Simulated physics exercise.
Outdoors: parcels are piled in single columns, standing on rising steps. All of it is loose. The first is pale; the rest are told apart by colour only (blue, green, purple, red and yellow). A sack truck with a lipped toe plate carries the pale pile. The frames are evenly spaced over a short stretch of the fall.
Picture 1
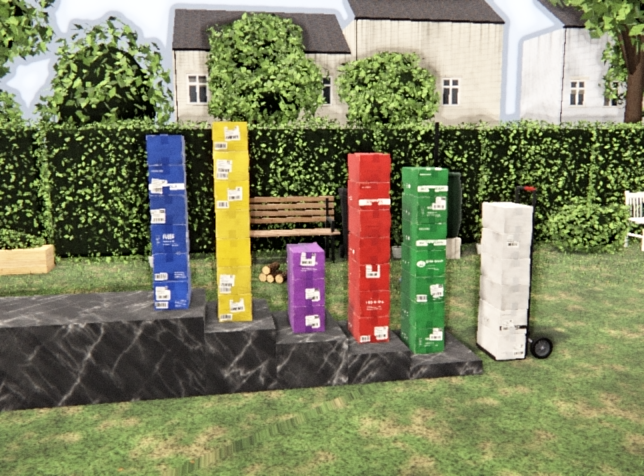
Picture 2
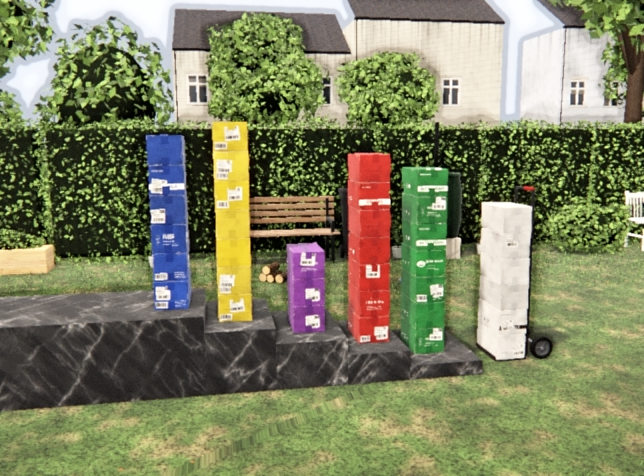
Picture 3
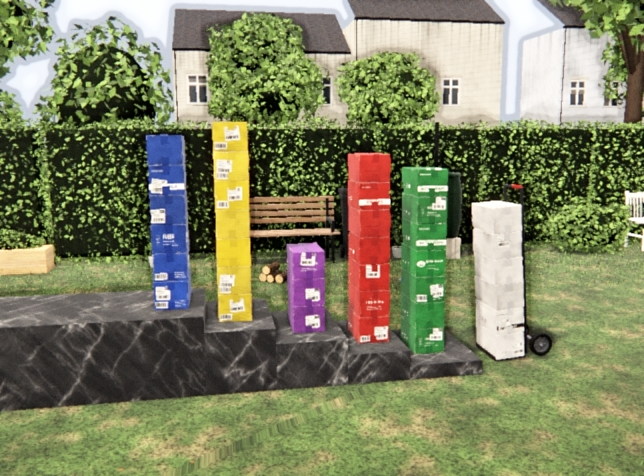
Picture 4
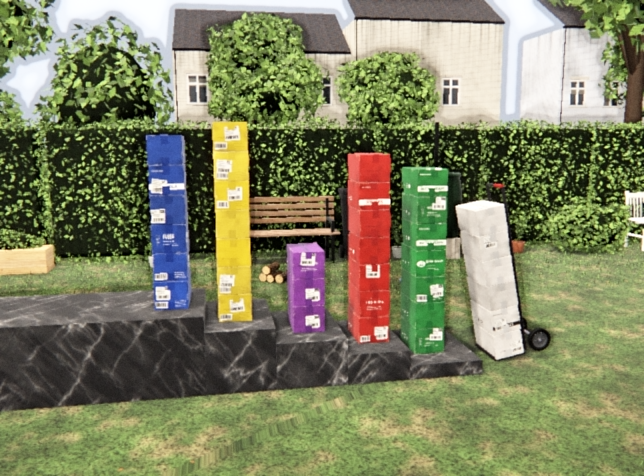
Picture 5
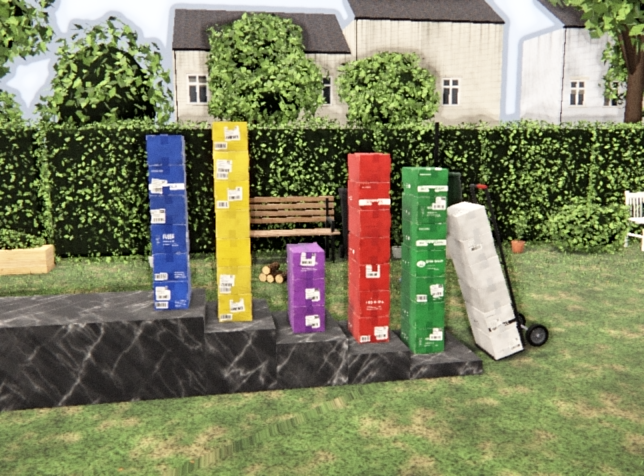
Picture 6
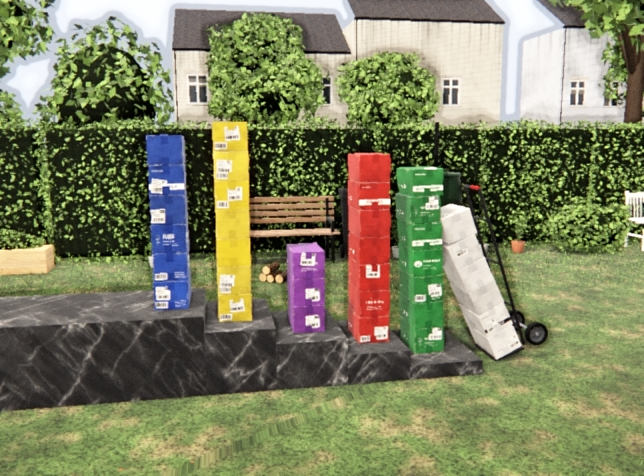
A white stack of boxes on a hand truck tilted gradually leftward from upright until it leaned against the green column, while the blue, yellow, purple and red columns on the dark steps stayed still.
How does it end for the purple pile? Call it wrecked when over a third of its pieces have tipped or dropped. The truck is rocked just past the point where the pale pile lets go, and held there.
The purple pile loses a good part of its height.
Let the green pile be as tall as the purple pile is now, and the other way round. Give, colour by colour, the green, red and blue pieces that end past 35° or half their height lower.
The counts are green 0, red 0, blue 0.
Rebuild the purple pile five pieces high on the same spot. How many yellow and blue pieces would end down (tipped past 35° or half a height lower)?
The counts are yellow 7, blue 6.
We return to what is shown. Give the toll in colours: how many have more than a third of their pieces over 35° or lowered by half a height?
5 of them.
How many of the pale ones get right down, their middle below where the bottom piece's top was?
1 pale pieces.
Just after the last frame, 6 of the pale pile down; none of the 3 purple parcels down (0 of 30 in all colours); top purple parcel unmoved; top green parcel tilted clearly.
A moment on, 6 of the pale pile down; none of the 3 purple parcels down (14 of 30 in all colours); top purple parcel tilted well over; top green parcel tilted well over, about its own height lower.
Further on, 6 of the pale pile down; 3 of the 3 purple parcels down (29 of 30 in all colours); top purple parcel tilted well over, half its height lower; top yellow parcel tilted steeply, some two heights lower.
When it is over, 6 of the pale pile down; 3 of the 3 purple parcels down (29 of 30 in all colours); top purple parcel tilted well over, half its height lower; top yellow parcel upside down. In pixels of the last frame, middles, top purple parcel near (250, 273).
